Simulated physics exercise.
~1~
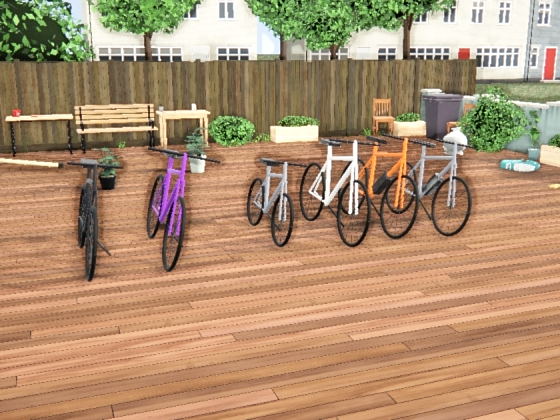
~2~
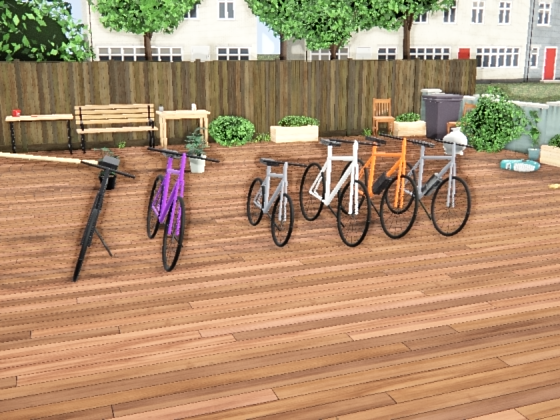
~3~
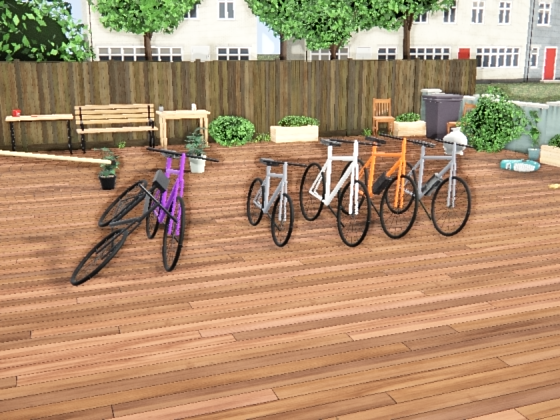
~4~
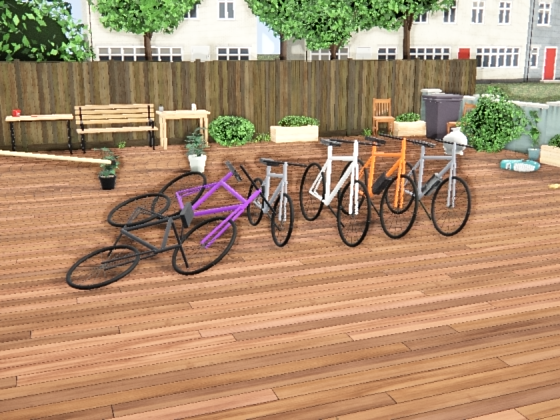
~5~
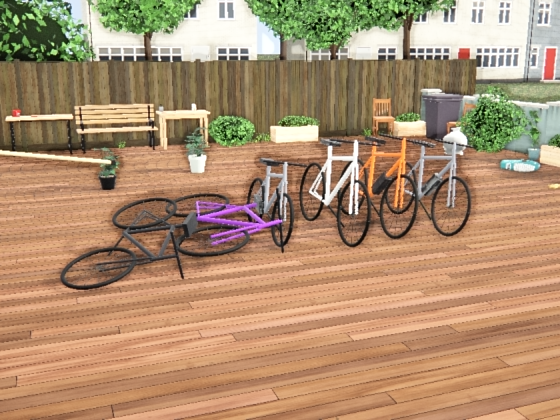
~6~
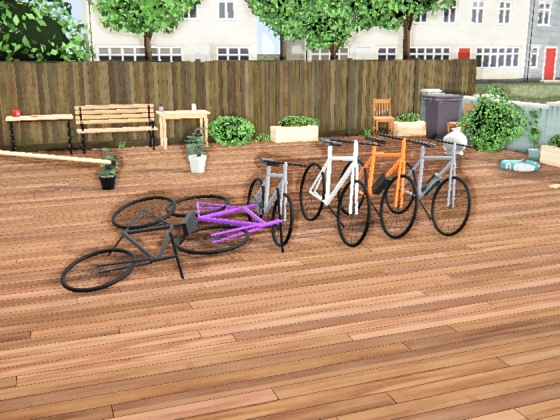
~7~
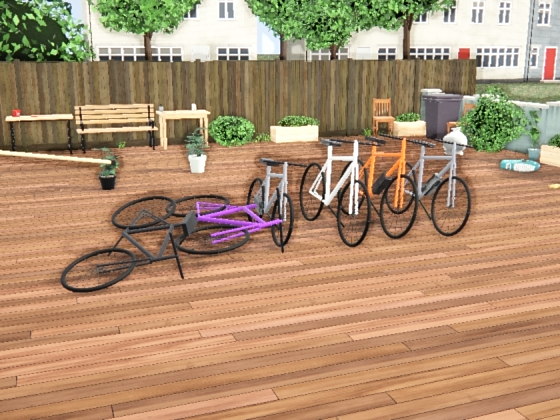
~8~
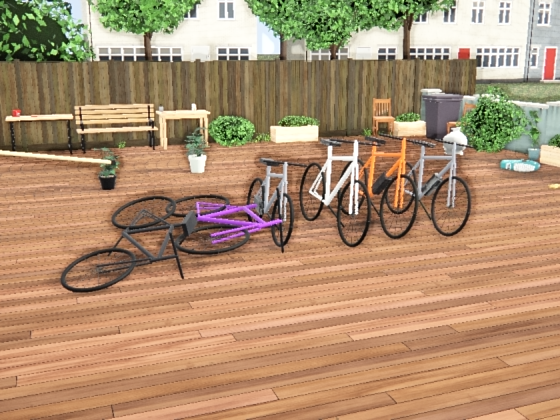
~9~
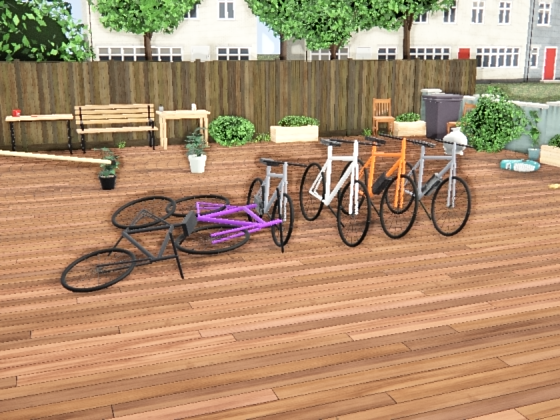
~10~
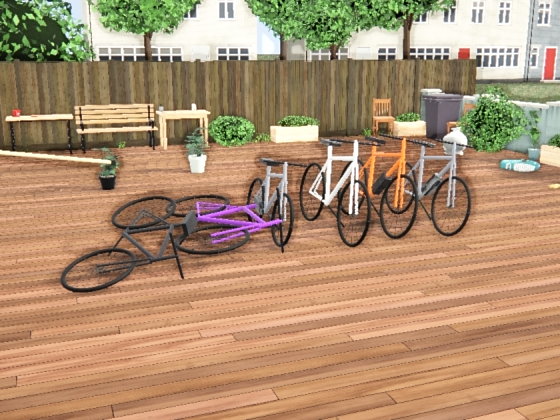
At first, six bicycles stand in a row on a wooden deck before a fence, with a long pale pole at the left by the black one. The pole moves right, and the black bicycle begins to lean over toward its purple neighbour. It tips further until it meets the purple bicycle, which then topples to the right as the black one drops almost flat. The purple bicycle sinks low against the foot of the small grey one, which stays upright. Everything settles there, with black and purple down and the other four, including the orange one, still standing.
